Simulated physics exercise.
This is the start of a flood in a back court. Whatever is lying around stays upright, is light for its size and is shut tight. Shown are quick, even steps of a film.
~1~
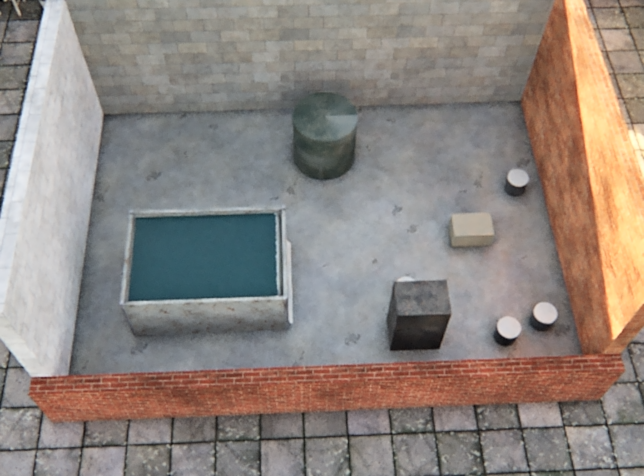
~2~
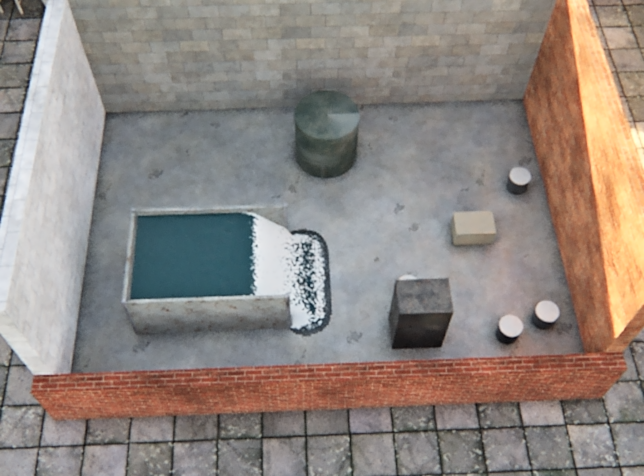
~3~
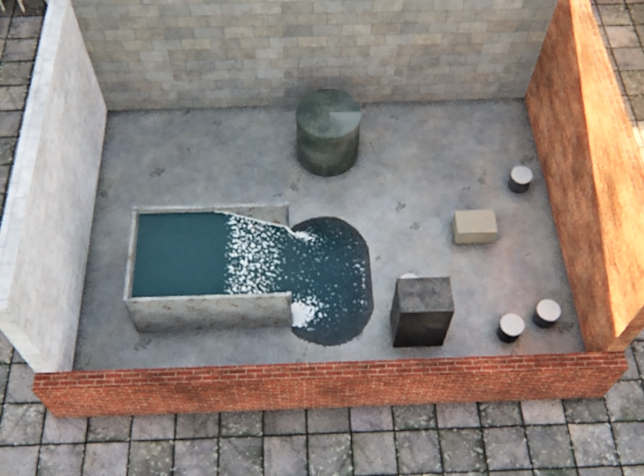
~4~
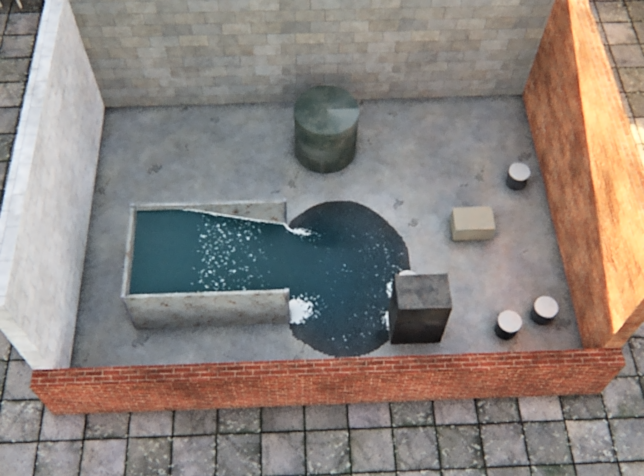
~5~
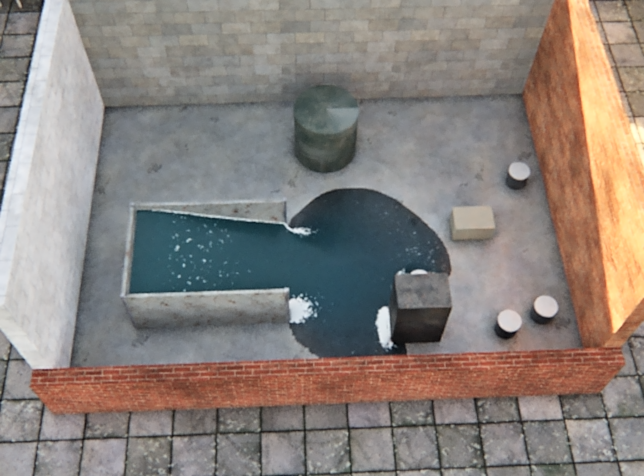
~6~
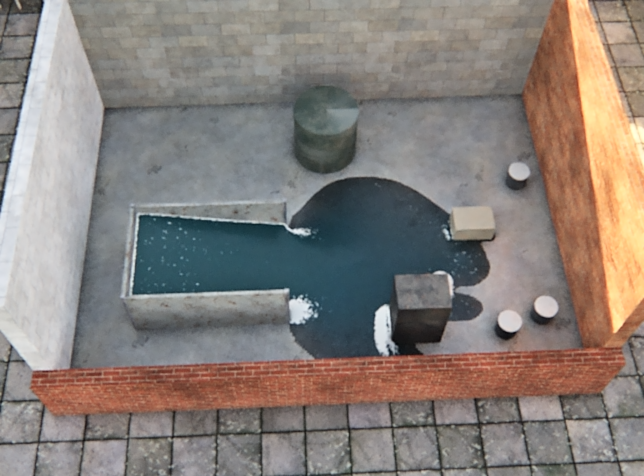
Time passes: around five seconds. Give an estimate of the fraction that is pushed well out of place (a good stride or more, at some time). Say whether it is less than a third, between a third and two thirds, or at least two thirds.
It hits two thirds.
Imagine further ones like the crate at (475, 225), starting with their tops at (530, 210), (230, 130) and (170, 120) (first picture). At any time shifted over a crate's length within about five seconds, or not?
Shoved clear, stays put, stays put.
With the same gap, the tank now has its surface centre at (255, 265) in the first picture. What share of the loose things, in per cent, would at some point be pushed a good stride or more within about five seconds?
Estimate: Around 100 per cent of them.
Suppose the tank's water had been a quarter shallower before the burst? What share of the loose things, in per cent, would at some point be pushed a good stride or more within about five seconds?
100 per cent.
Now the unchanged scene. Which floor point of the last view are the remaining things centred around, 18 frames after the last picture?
Near (495, 220).
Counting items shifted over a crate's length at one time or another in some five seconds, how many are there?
That adds up to 5.
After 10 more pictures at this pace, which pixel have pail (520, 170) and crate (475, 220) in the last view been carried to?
The first should be near (533, 141), the second near (531, 177).
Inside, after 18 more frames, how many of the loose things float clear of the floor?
Total: 5.
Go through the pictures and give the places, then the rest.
A pail at (407, 286) rests on the ground; a crate at (473, 224), on the bottom; 0 of 5 have shifted, in the first frame.
A pail at (409, 285) rests on the ground; a crate at (475, 222) rests on the ground; 0 of 5 have shifted, in the second frame.
A pail at (410, 283), on the bottom; a crate at (476, 221) rests on the ground; 0 of 5 have shifted, in the third frame.
A pail at (409, 280), on the bottom; a crate at (474, 218), on the bottom; 0 of 5 have shifted, in the fourth frame.
A pail at (420, 280), on the bottom, close to its start; a crate at (474, 217), on the bottom; 1 of 5 have shifted, in the fifth frame.
A pail at (442, 281) rests on the ground, a stride from its start; a crate at (474, 218), on the bottom; 1 of 5 have shifted, in the sixth frame.
A moment on, 1 of 5 are well off their spots; 0 afloat.
Next, 5 of 5 are well off their spots; 5 afloat.
Later, 4 of 5 are well off their spots; 5 afloat.
In the end, 5 of 5 are well off their spots, and 5 have been at some point; 4 afloat.
